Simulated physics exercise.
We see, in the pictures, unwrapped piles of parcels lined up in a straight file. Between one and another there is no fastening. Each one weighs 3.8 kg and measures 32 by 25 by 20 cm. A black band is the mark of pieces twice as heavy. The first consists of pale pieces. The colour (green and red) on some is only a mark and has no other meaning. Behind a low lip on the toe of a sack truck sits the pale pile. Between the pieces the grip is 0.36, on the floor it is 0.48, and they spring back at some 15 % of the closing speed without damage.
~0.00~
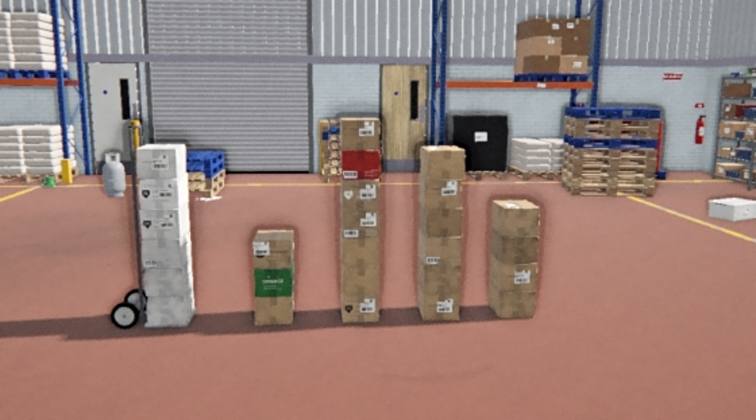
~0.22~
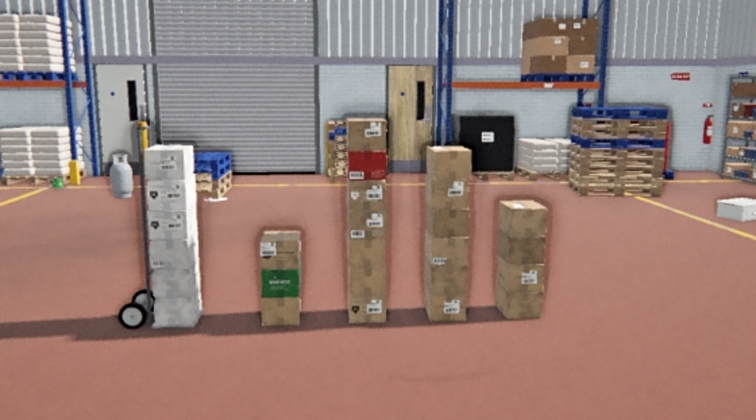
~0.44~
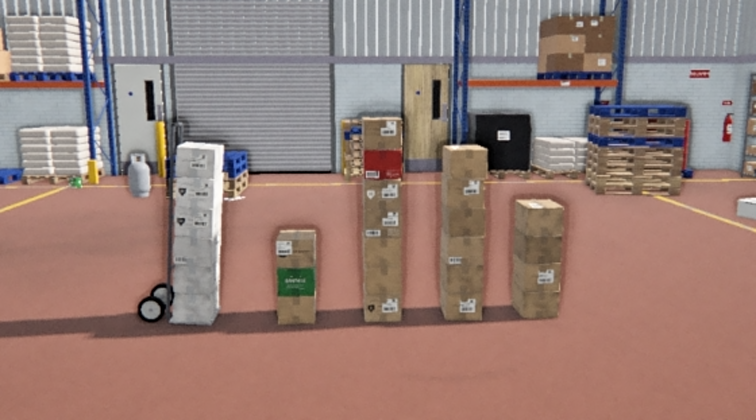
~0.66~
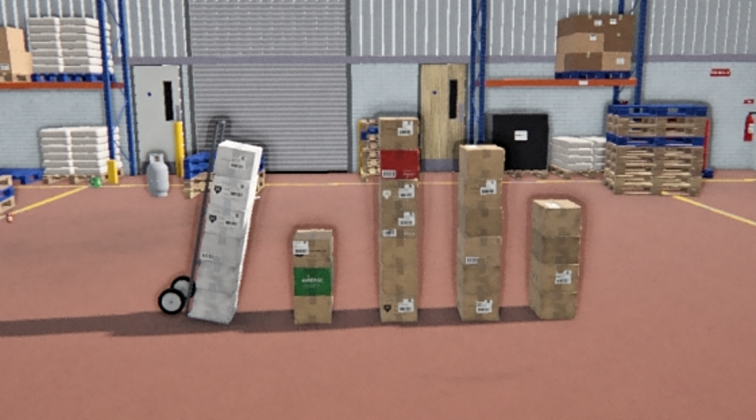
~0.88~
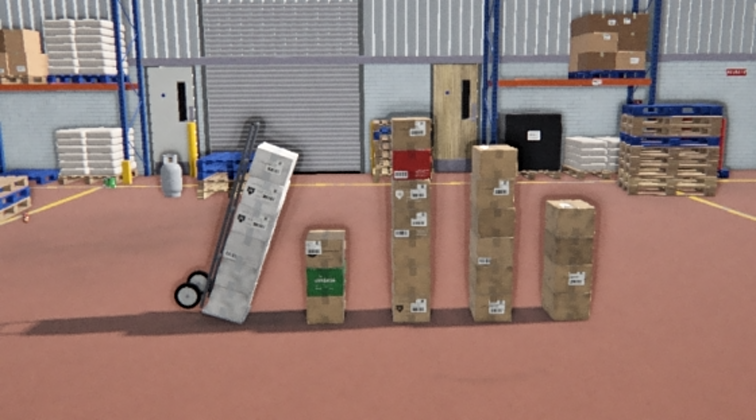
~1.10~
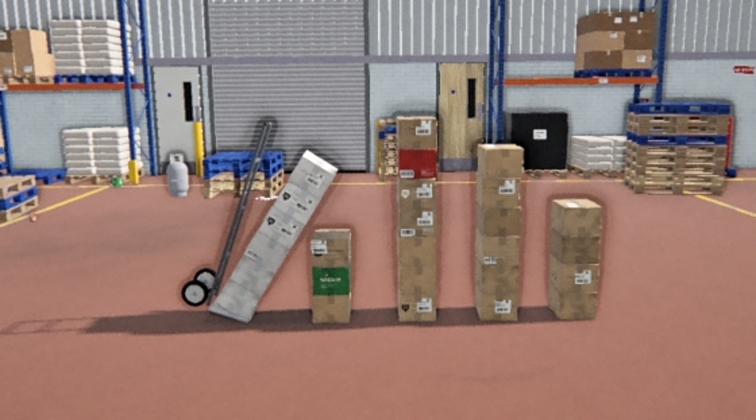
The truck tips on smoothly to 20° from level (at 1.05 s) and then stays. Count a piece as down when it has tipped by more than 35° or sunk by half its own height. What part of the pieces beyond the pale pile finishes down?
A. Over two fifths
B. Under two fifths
(B) Under two fifths.
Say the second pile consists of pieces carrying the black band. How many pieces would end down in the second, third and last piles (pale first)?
Pieces down: Second pile 0, third pile 0, last pile 0.
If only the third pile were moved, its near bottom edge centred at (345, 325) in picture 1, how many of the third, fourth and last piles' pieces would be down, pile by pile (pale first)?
Third 0, fourth 0, last 0 down.
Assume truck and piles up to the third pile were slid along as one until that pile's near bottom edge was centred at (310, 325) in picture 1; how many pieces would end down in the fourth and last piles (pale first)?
That would give fourth 0, last 0.
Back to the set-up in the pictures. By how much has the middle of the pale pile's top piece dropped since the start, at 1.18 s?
Drop so far: Roughly 20 cm.
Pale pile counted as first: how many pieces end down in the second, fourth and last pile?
Counts - second: 0, fourth: 0, last: 0.
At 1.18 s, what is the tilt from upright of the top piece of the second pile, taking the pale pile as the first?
0° from upright.
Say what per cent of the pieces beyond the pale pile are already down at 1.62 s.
At that instant, 0 percent.
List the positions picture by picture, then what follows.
In the first picture (places mark the middle of the side facing us; the camera pans a little), truck frame (133, 169) 0° forward; red parcel (361, 165); green parcel (273, 283); the rest undisturbed.
Truck frame (141, 170) 0° forward; red parcel (367, 166), in the second picture.
Truck frame (172, 166) 5° forward, top of the pale pile leaning 5°; red parcel (383, 165); the rest undisturbed, in the third picture.
Truck frame (211, 163) 12° forward, top of the pale pile leaning 12°; red parcel (399, 165); the rest undisturbed, in the fourth picture.
Truck frame (242, 163) 18° forward, top of the pale pile leaning 20°; green parcel (325, 282); the rest undisturbed, in the fifth picture.
Truck frame (253, 163) 20° forward, top of the pale pile leaning 32°; red parcel (418, 164); green parcel (331, 282); the rest undisturbed, in the sixth picture.
After 1.18 s, 6 of the pale pile down; none of the 20 other parcels down.
After 1.34 s, 5 of the pale pile down; none of the 20 other parcels down, 1 disturbed.
After 1.62 s, 6 of the pale pile down; none of the 20 other parcels down, 4 disturbed; green parcel leaning 5°.
After 1.96 s, 6 of the pale pile down; none of the 20 other parcels down, 4 disturbed; green parcel leaning 22°.
At rest (2.5 s), 6 of the pale pile down; none of the 20 other parcels down, 6 disturbed; green parcel leaning 28°; red parcel shifted 28 mm. That is 0 per cent. As the last picture would show them, middles, green parcel near (352, 274), red parcel near (420, 161).
